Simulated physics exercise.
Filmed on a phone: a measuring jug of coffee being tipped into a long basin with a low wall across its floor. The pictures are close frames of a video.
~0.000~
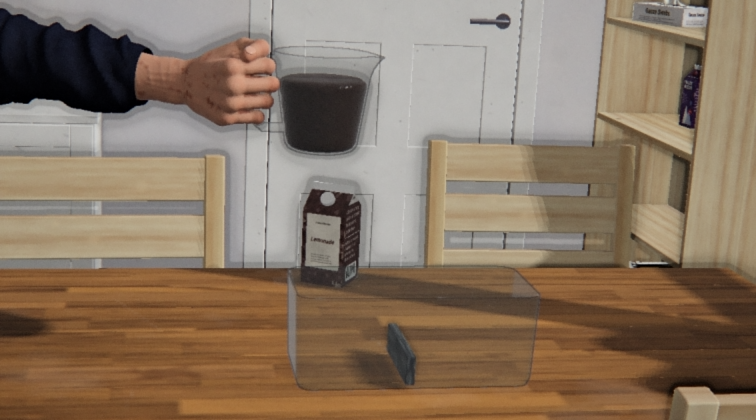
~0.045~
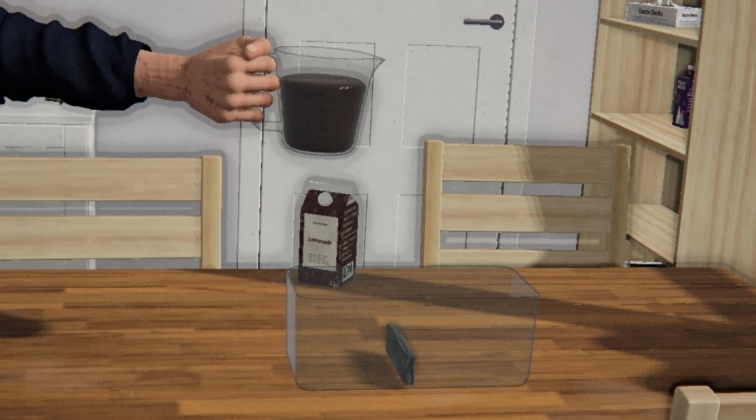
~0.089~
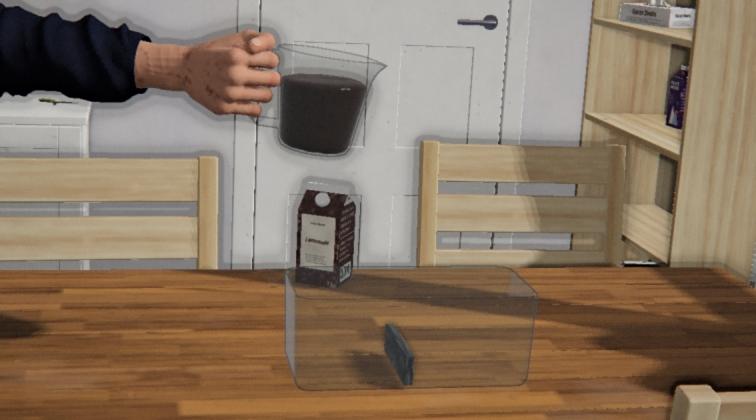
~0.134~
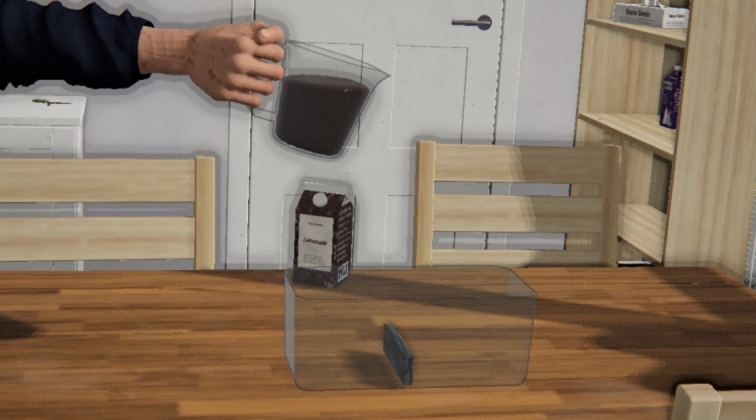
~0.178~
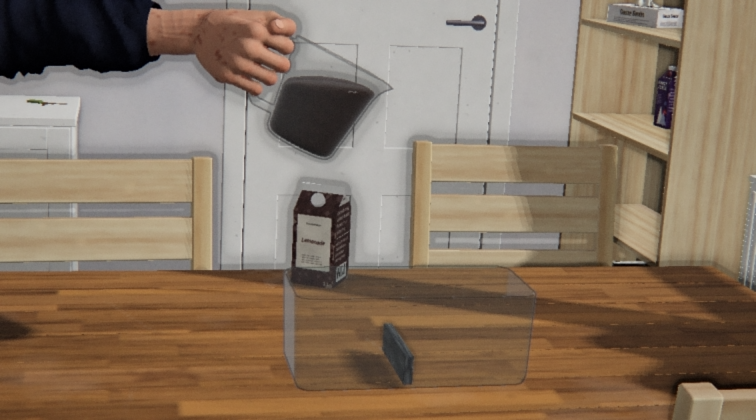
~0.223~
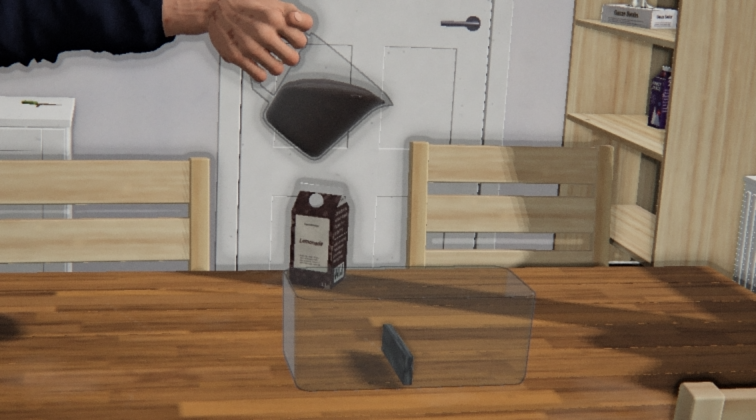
A hand in a dark blue sleeve reaches in from the left, holding a clear jug of dark coffee above a wooden table, seen from across it. Behind a clear basin with a low blue-grey wall stands a dark carton, with pale chairs, a white door and shelves beyond. The hand tilts the jug steadily rightward, the coffee shifting toward its spout, as the view drifts slightly.
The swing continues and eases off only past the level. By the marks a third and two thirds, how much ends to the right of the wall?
The share right of the wall is above two thirds.
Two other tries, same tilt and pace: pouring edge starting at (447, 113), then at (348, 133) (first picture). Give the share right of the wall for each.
The first gives 80 %, the second 10 %.
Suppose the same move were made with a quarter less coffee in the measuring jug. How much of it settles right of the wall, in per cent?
Close to 80 per cent.
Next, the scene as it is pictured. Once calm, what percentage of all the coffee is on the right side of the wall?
About 85 per cent.
A moment on, the measuring jug is tipped right over and 46 per cent is still to pour, 0 is left of the wall and 7 right of it.
Next, the measuring jug is tipped right over and 5 per cent is still to pour, 7 is left of the wall and 63 right of it.
Then the measuring jug is tipped right over and 0 per cent is still to pour, 9 is left of the wall and 83 right of it.
Later the measuring jug is tipped right over and 0 per cent is still to pour, 12 is left of the wall and 83 right of it.
Finally, 12 per cent lies left of the wall, 83 right of it and 5 outside.
